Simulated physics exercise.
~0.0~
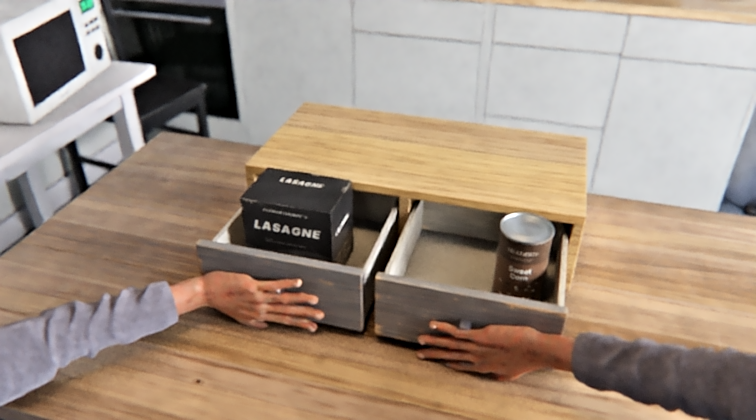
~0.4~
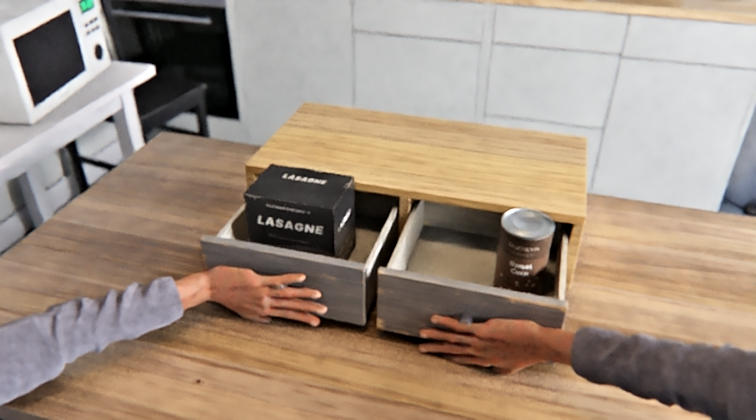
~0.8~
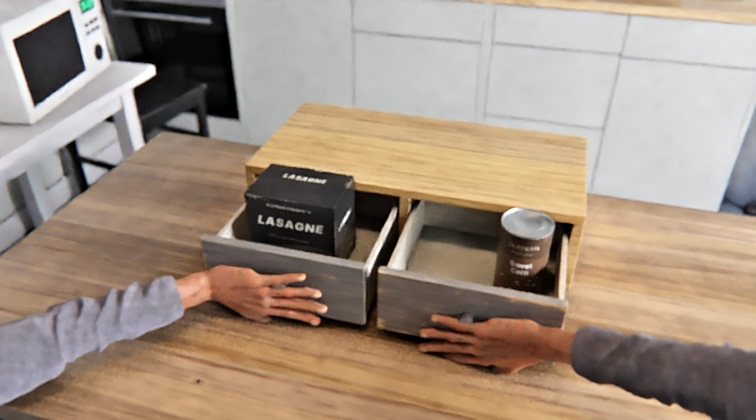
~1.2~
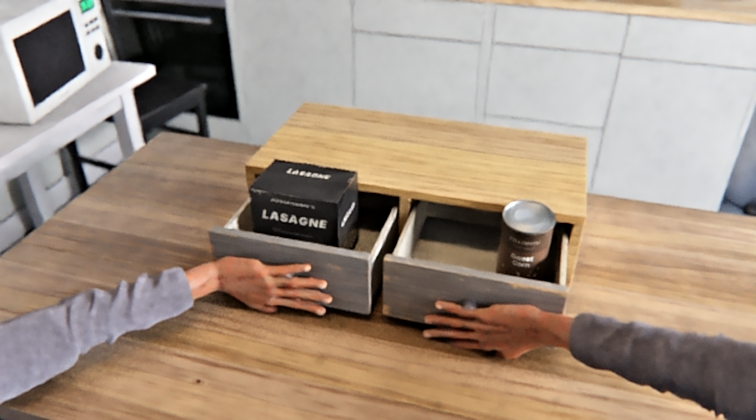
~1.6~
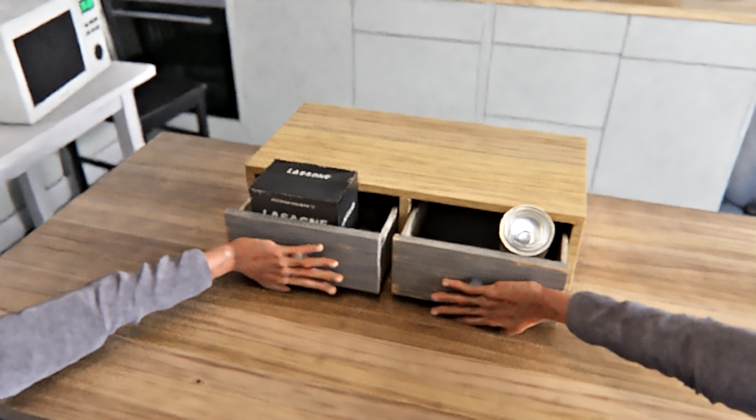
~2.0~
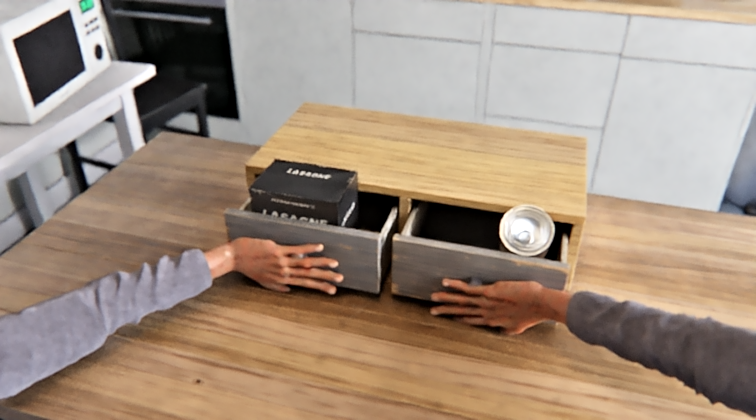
To begin with, two gray drawers stand open side by side in a wooden chest on a table, a black lasagne box upright in the left one and a brown can upright in the right one. A hand rests against the front of each drawer. After barely moving at first, both drawers slide inward as the hands push. The can then tips over into a lean at the drawer's edge, while the box stays upright. Both drawers stop partway and remain ajar, with the hands still on their fronts.
